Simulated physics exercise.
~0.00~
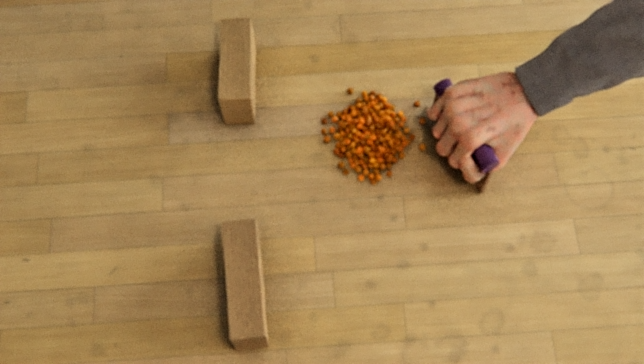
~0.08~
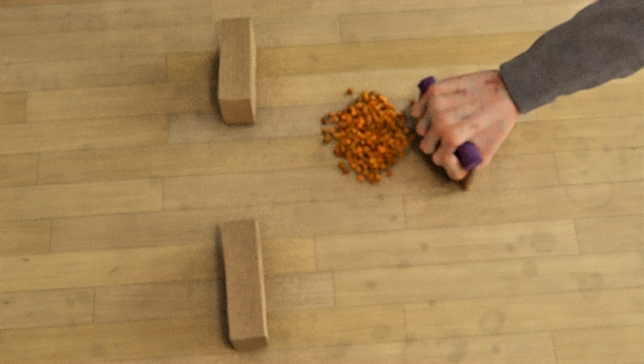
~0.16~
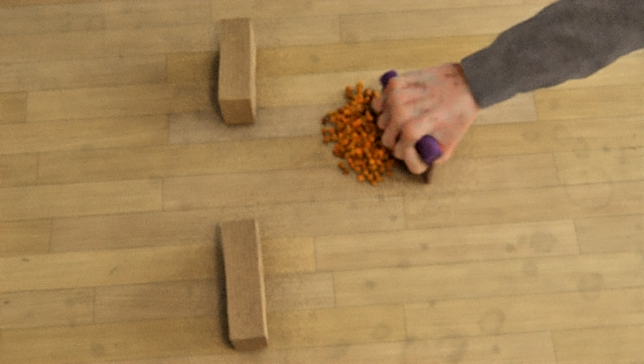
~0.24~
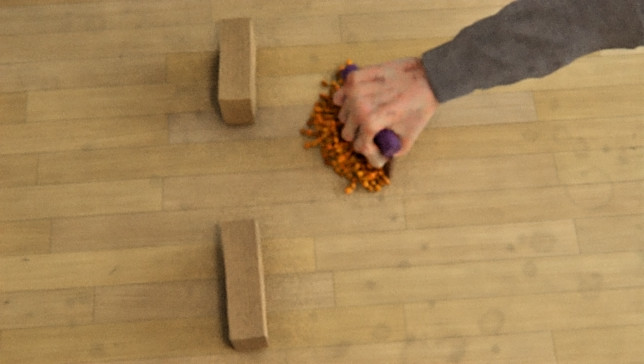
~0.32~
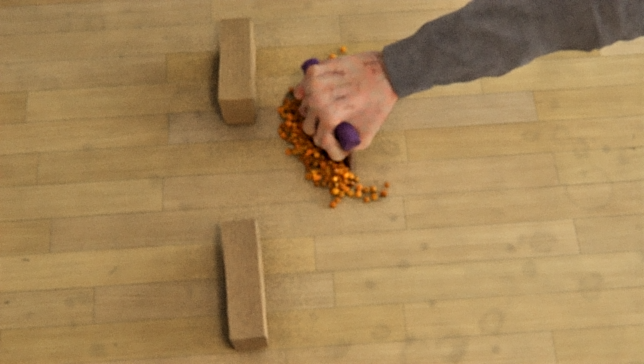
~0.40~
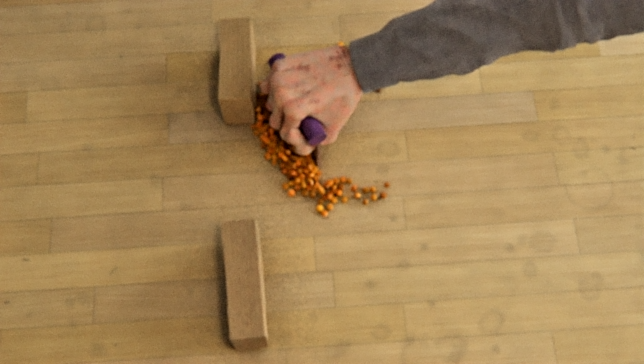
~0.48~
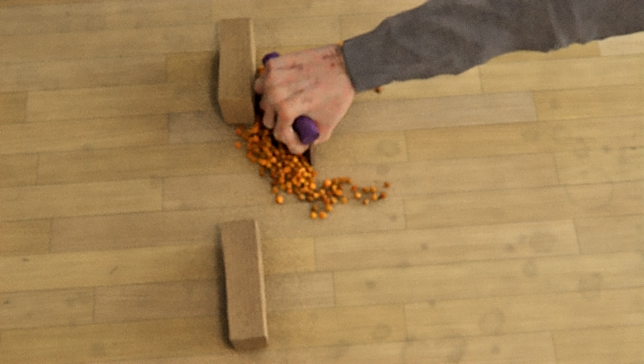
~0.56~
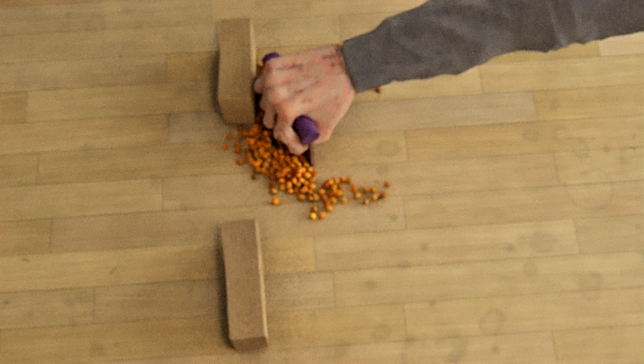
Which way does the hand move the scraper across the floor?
It moves the scraper to the left, toward the brown blocks.
